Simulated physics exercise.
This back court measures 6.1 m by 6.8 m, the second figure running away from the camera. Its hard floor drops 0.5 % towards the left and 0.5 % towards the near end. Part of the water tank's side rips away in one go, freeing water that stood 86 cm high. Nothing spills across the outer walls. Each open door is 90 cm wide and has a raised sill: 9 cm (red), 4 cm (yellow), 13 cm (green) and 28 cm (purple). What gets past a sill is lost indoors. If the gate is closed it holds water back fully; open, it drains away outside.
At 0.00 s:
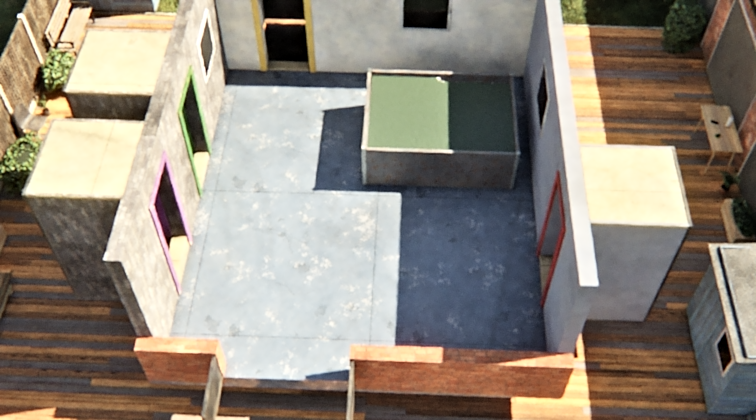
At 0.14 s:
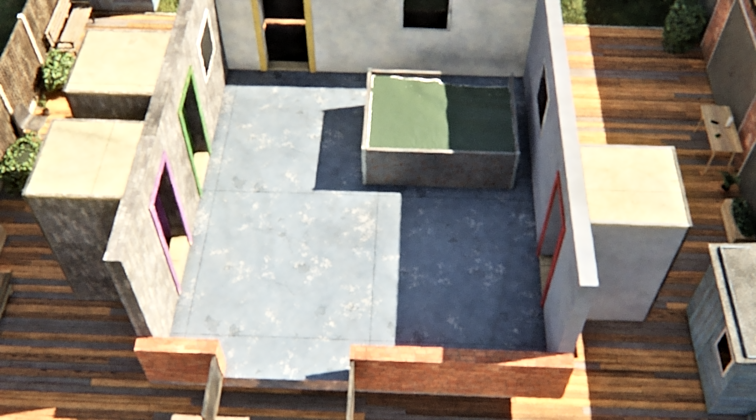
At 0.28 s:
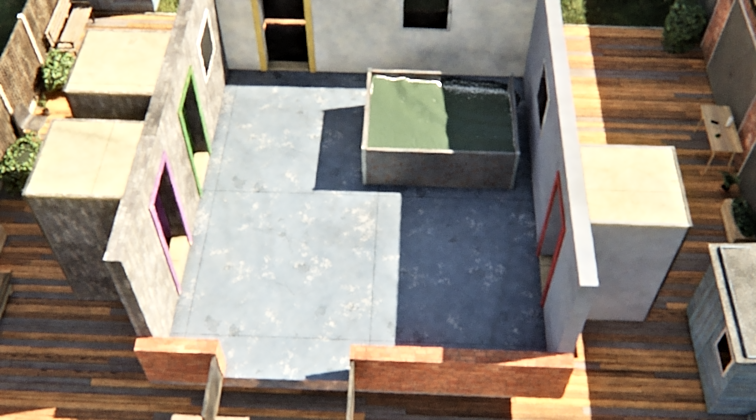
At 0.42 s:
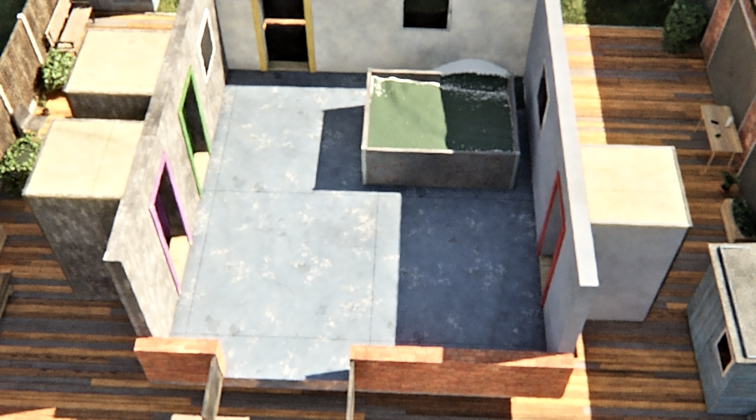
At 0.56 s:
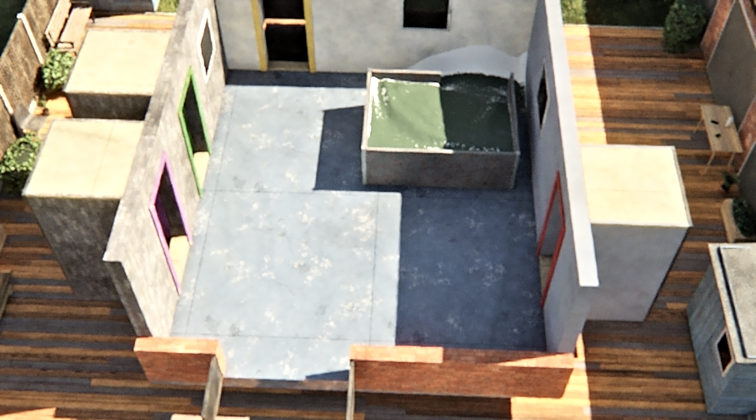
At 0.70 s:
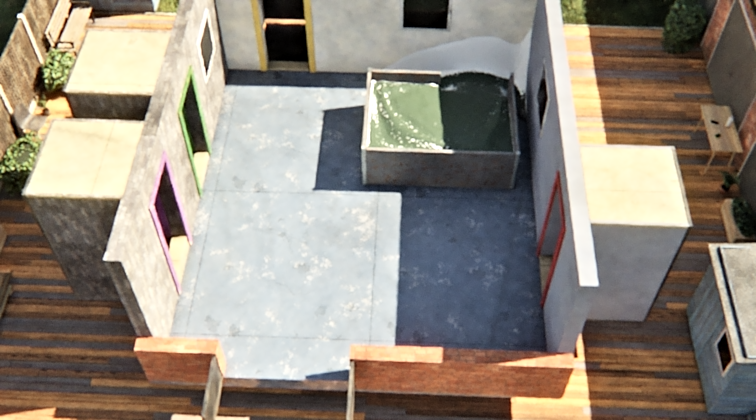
Green water in the walled tank at the back of the roofless court dipped and churned, then poured out behind it, spreading pale along the foot of the back wall toward the right corner.
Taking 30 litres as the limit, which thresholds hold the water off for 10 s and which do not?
The water let in: At the red door it does not reach the limit; at the yellow door it passes the limit; at the green door it stays under the limit; at the purple door it stays under the limit.
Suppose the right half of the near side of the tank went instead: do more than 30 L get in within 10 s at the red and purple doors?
Against that limit: Red over, purple below.
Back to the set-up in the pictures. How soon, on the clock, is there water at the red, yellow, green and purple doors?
Arrival: Red 2.0 s, yellow 1.2 s, green 2.4 s, purple 3.4 s.
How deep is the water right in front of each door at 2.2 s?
Depths in cm: Red 9, yellow 5, green 0, purple 0.
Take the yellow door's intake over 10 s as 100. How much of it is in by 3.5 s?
About 15 per cent.
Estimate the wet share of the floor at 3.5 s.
Near 55 per cent is wet.
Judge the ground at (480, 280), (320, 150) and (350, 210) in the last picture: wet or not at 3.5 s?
In that order: Wet, flooded, still dry.
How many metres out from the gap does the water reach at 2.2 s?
About 5.2 m.
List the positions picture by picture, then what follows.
In the first frame, the water tank at (440, 113) is whole and still, 86 cm deep.
In the second frame, water pours out on the water tank's far side and has run 0.8 m, to a hidden place; typically 8 cm deep outside, 86 cm at the water tank's back.
In the third frame, the front is at a hidden place, 1.0 m from the gap on the water tank's far side; 1.1 m2 of floor is under water; 86 cm left at the back of the water tank.
In the fourth frame, the front is at (522, 77), 1.4 m from the gap on the water tank's far side; 2.0 m2 of floor is under water; 85 cm left at the back of the water tank.
In the fifth frame, the front is at a hidden place, 1.7 m from the gap on the water tank's far side; 2.3 m2 of floor is under water; 78 cm left at the back of the water tank.
In the sixth frame, water pours out on the water tank's far side and has run 2.2 m, to a hidden place; typically 22 cm deep outside, 72 cm at the water tank's back.
After 1.4 s water covers 15 % of the floor and is deepest (84 cm) near (516, 79); red door not reached, yellow door 3 cm at the sill, 0 L in, green door not reached, purple door not reached.
After 2.2 s water covers 35 % of the floor and is deepest (57 cm) near (508, 85); red door 9 cm at the sill, 0 L in, yellow door 5 cm at the sill, 0 L in, green door not reached, purple door not reached.
After 3.5 s water covers 55 % of the floor and is deepest (40 cm) near (228, 71); red door 5 cm at the sill, 0 L in, yellow door 9 cm at the sill, 13 L in, green door 15 cm at the sill, 0 L in, purple door 2 cm at the sill, 0 L in.
After 6.0 s water covers 85 % of the floor and is deepest (30 cm) near (500, 91); red door 3 cm at the sill, 0 L in, yellow door 8 cm at the sill, 46 L in, green door 11 cm at the sill, 3 L in, purple door 6 cm at the sill, 0 L in.
After 10.0 s water covers 95 % of the floor and is deepest (18 cm) near (165, 360); red door 2 cm at the sill, 0 L in, yellow door 8 cm at the sill, 84 L in, green door 7 cm at the sill, 3 L in, purple door 5 cm at the sill, 0 L in.
